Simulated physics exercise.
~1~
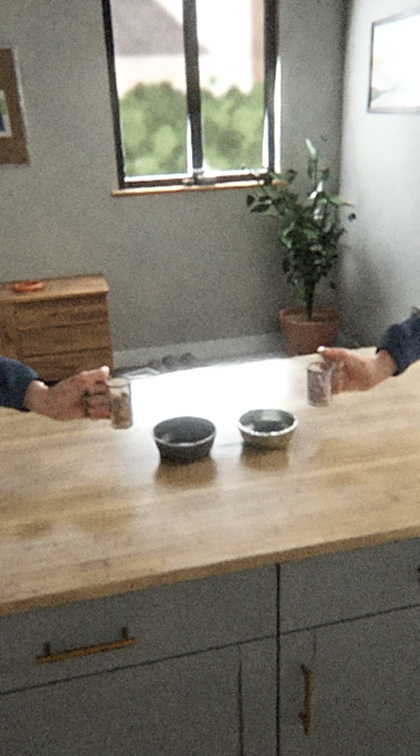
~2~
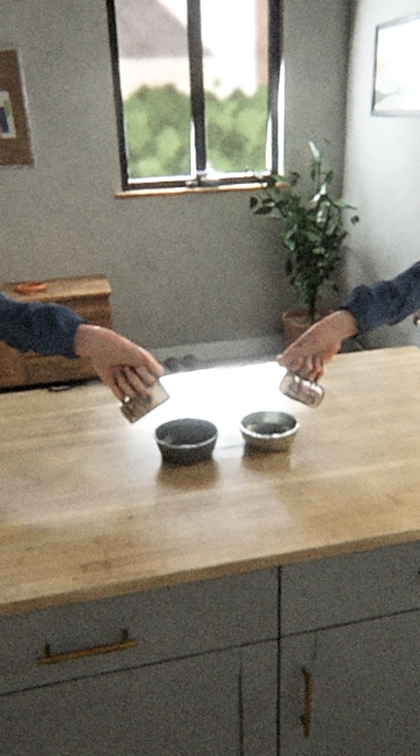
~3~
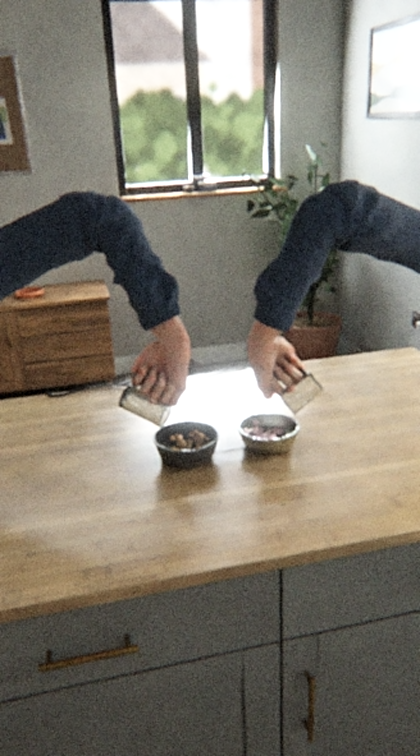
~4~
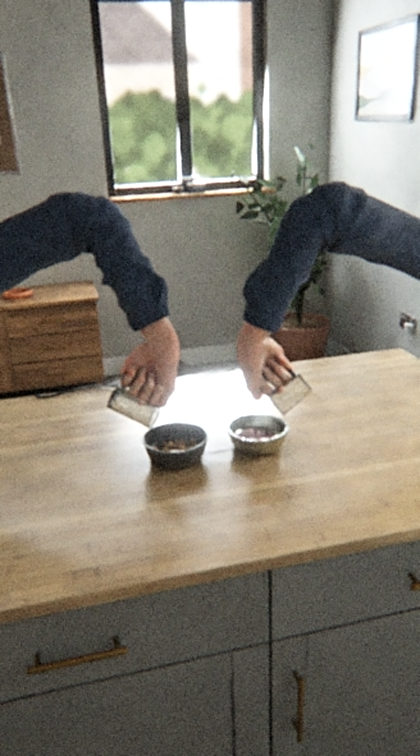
The footage shows two hands in dark blue sleeves lifting clear cups above two bowls on a wooden counter, then tilting and upending them so small pieces pour out, ending with all of the left and right contents in their bowls and none spilled outside.
